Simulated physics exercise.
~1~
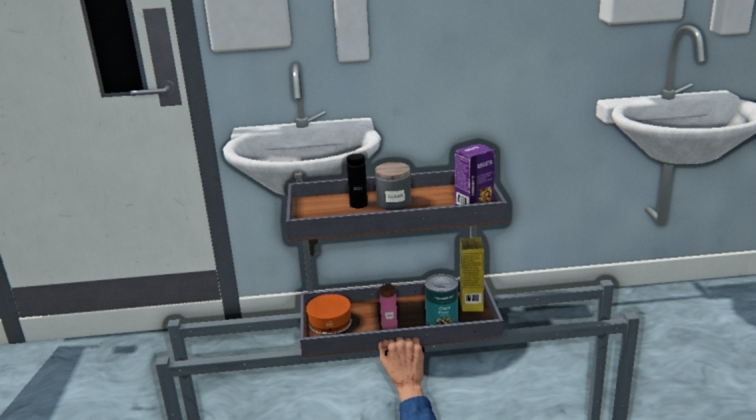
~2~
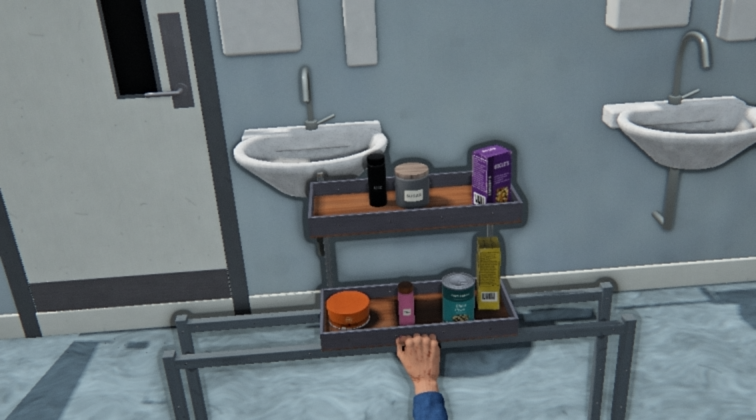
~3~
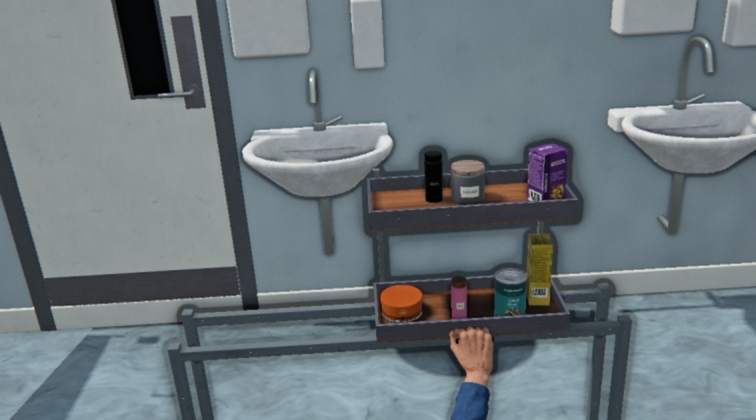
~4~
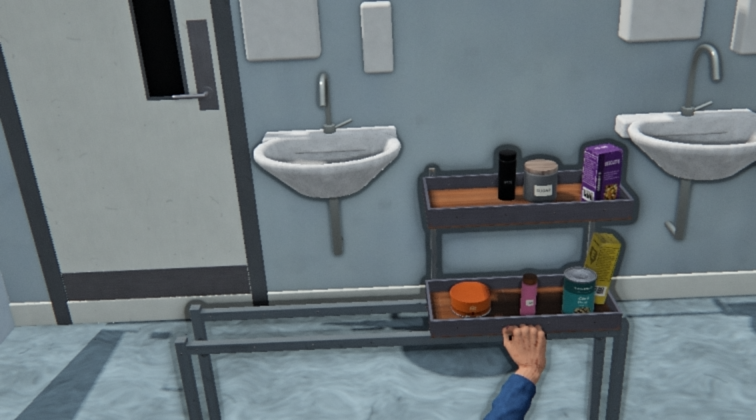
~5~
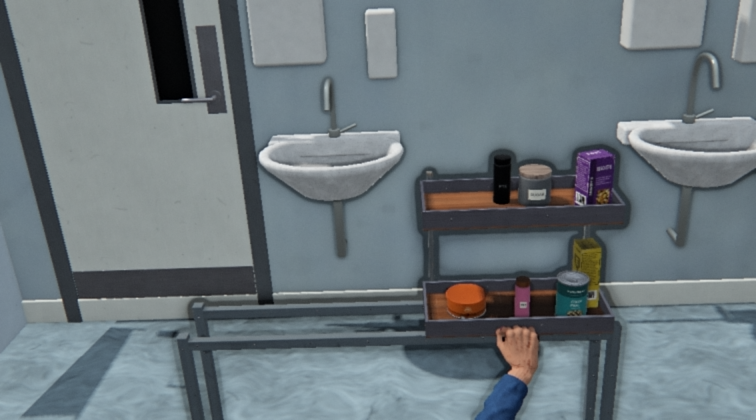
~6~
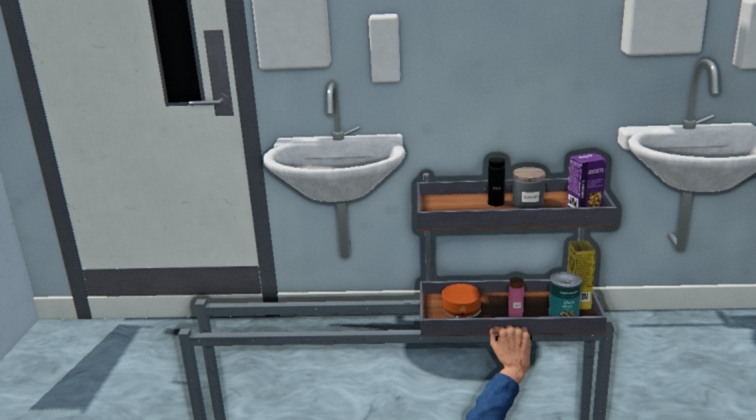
In a room with two wall sinks, a hand slid a two-level tray of tubs, shakers, jars and cartons to the right along a metal frame until it stopped at the end, where it stayed with everything still aboard.
